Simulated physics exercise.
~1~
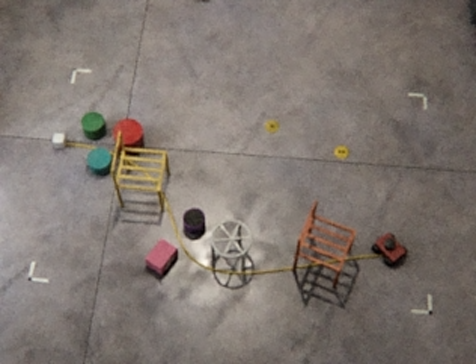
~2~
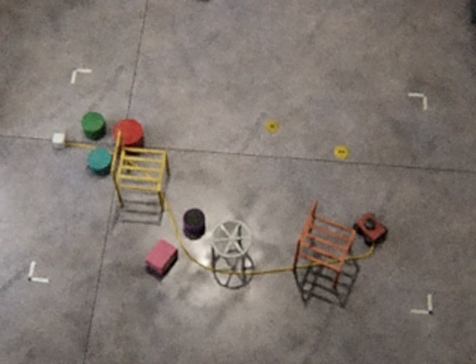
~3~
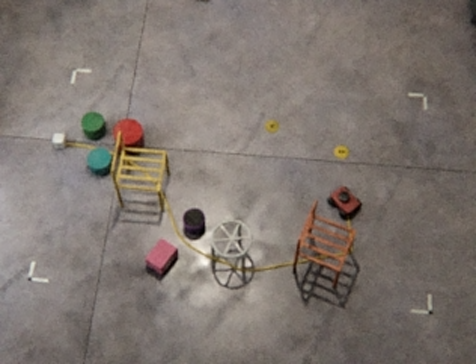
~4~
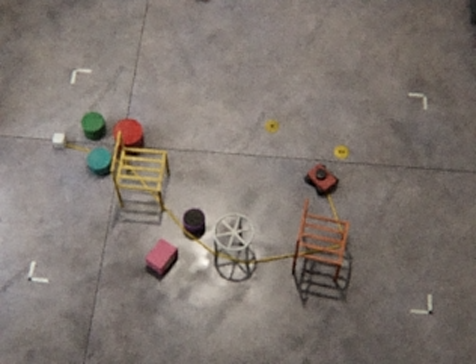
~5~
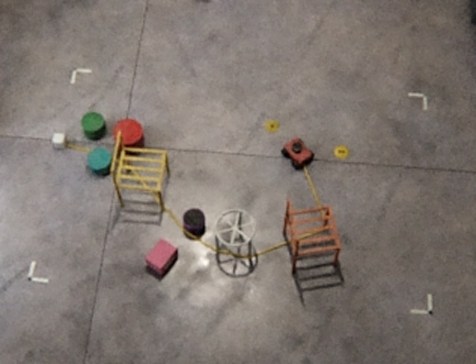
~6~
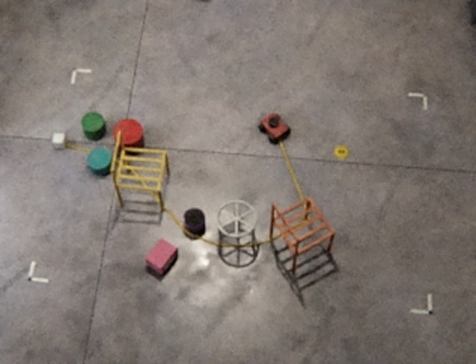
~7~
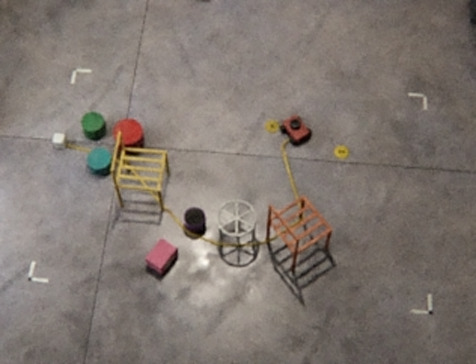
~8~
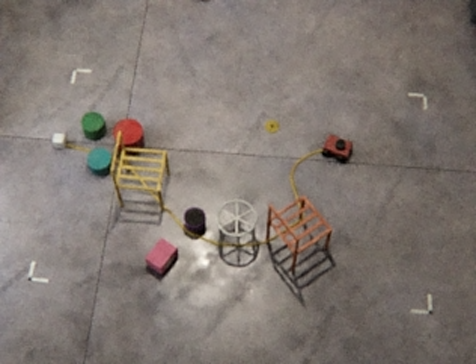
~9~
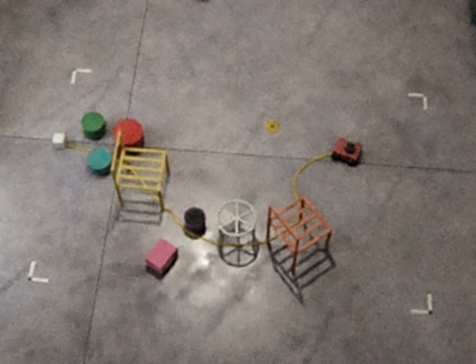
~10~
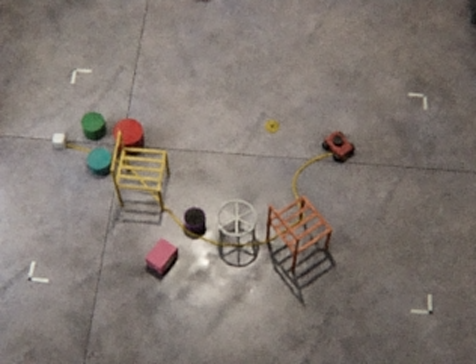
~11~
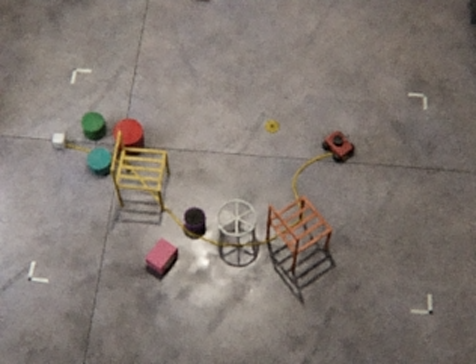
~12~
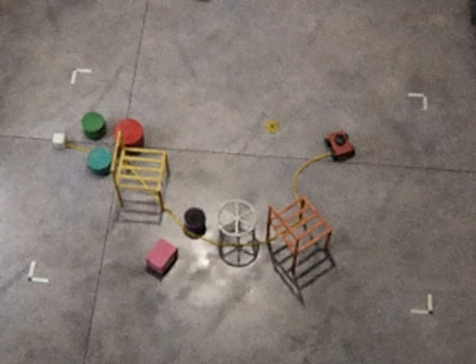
The orange chair and white stool shift as a cart pulls a yellow lead, then stops.
